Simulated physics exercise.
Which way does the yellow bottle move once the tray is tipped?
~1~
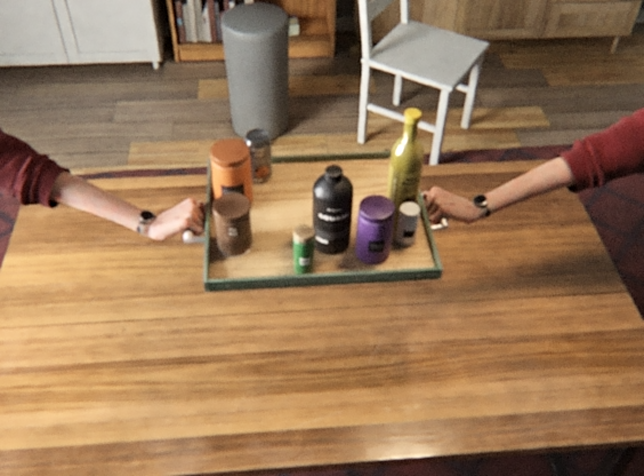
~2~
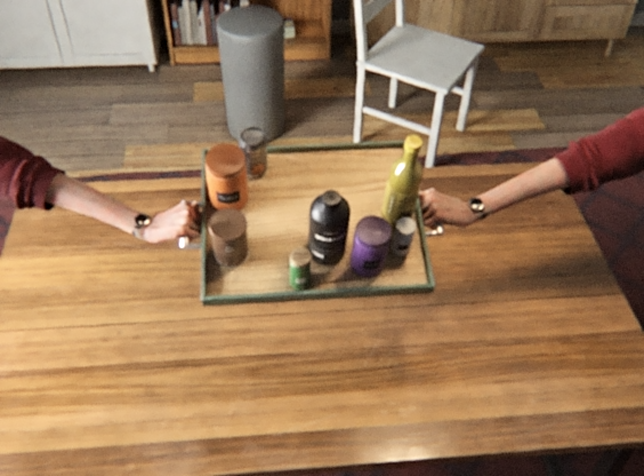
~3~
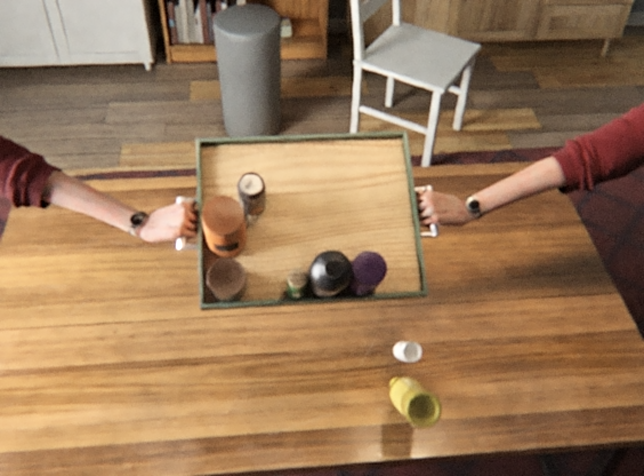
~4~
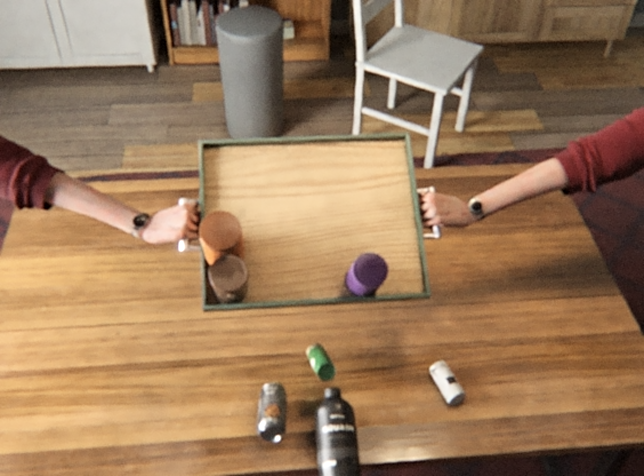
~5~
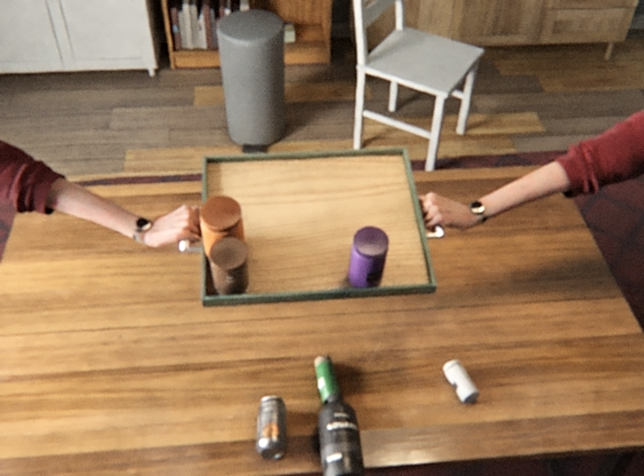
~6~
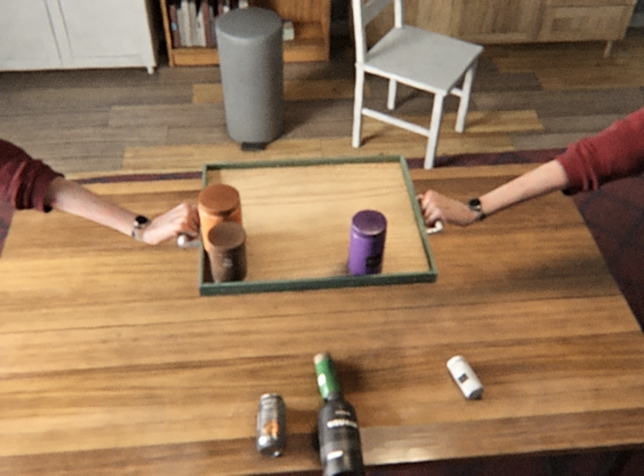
The yellow bottle moves down in the view, going over the near rim of the tray and turning upside down as it falls.
